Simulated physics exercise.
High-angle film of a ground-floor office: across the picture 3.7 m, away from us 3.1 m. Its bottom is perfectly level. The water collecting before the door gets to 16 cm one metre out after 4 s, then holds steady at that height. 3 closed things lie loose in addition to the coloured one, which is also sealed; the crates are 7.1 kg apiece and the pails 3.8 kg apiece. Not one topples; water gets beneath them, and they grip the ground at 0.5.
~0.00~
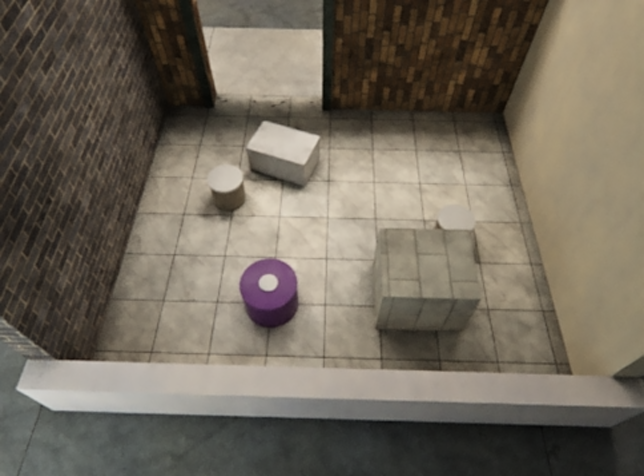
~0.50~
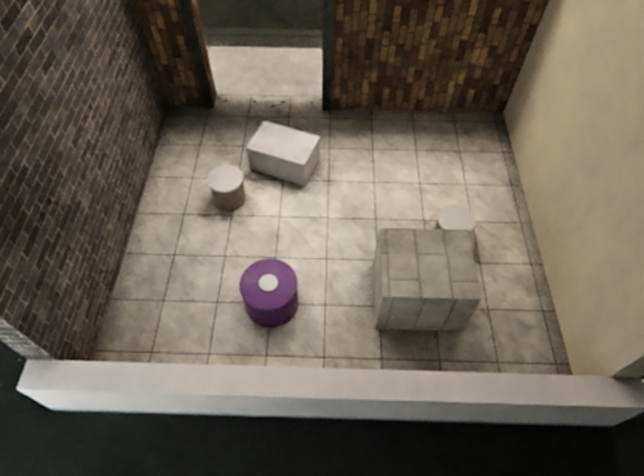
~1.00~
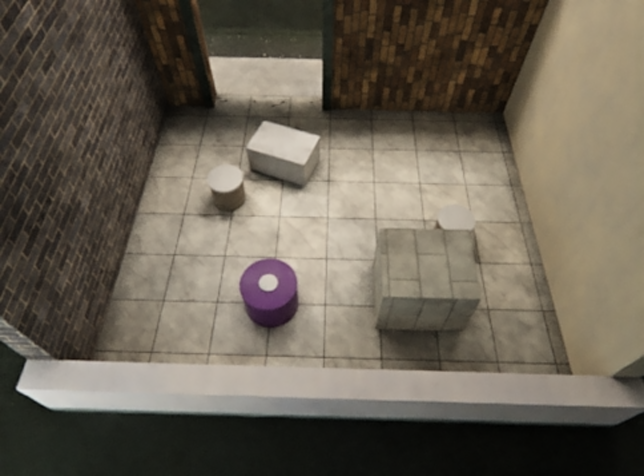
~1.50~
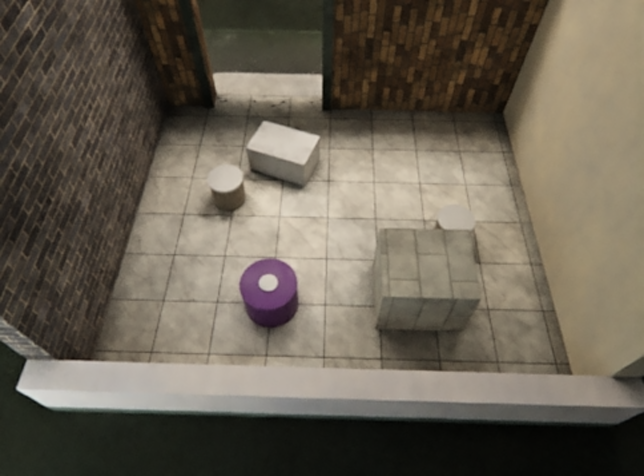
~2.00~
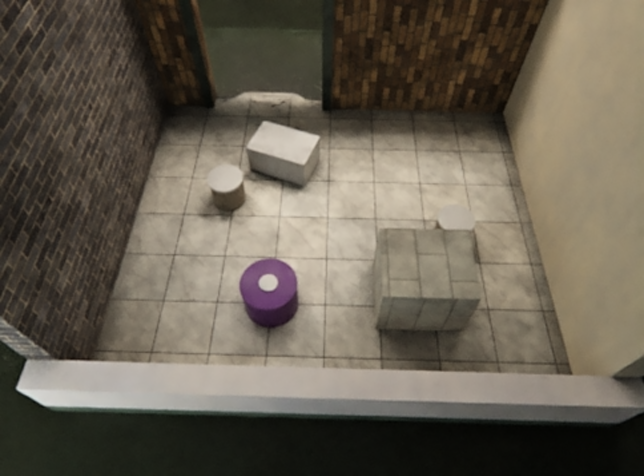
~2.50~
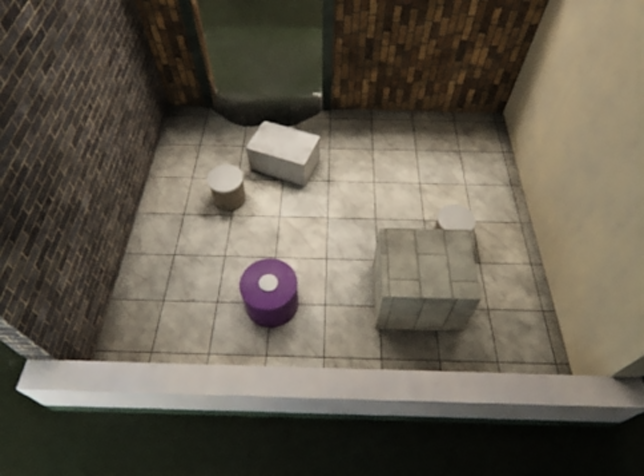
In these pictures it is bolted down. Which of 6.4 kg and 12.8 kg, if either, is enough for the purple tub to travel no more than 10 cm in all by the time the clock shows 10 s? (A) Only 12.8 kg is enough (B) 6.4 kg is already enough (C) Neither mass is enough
Neither mass is enough (C).
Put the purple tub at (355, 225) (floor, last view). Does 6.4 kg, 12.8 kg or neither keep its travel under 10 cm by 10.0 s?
Here both come up short.
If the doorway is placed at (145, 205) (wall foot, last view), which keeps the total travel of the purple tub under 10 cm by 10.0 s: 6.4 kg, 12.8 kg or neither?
Moved there, the heavy choice alone works.
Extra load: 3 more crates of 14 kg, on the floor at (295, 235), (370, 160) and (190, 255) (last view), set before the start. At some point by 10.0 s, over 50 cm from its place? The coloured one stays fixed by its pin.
Result, in order - exceeds it; falls shy; exceeds it.
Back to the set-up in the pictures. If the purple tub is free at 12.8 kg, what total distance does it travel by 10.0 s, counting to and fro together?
Roughly 80 centimetres altogether.
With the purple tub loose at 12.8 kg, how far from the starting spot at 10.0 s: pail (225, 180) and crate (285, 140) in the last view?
Shifts: 200 cm / 250 cm.
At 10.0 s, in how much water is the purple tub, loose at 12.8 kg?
Depth: Approx. 10 cm.
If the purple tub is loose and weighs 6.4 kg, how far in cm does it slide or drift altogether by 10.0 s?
It covers about 150 cm altogether.
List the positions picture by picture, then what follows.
The purple tub at (268, 283), on the bottom; water covers 0.0 m2; 0 of 4 have shifted, in the first frame.
The purple tub at (268, 283), on the bottom; water covers 0.0 m2; 0 of 4 have shifted, in the second frame.
The purple tub at (268, 283), on the bottom; 0.0 m2 under water; 0 of 4 have shifted, in the third frame.
The purple tub at (268, 283) rests on the ground; water covers 0.0 m2; 0 of 4 have shifted, in the fourth frame.
The purple tub at (268, 283) rests on the ground; water covers 0.0 m2; 0 of 4 have shifted, in the fifth frame.
The purple tub at (268, 283), on the bottom; water covers 0.2 m2; 0 of 4 have shifted, in the sixth frame.
After 3.5 s the purple tub would be 0 cm from its start with 6.4 kg and 0 cm from its start with 12.8 kg; 0 cm of water round it then.
After 4.5 s the purple tub would be 0 cm from its start with 6.4 kg and 0 cm from its start with 12.8 kg; 0 cm of water round it then.
After 7.0 s the purple tub would be 44 cm from its start with 6.4 kg and 3 cm from its start with 12.8 kg; 5 cm of water round it then.
After 10.0 s the purple tub would be 99 cm from its start with 6.4 kg and 65 cm from its start with 12.8 kg; 10 cm of water round it then.
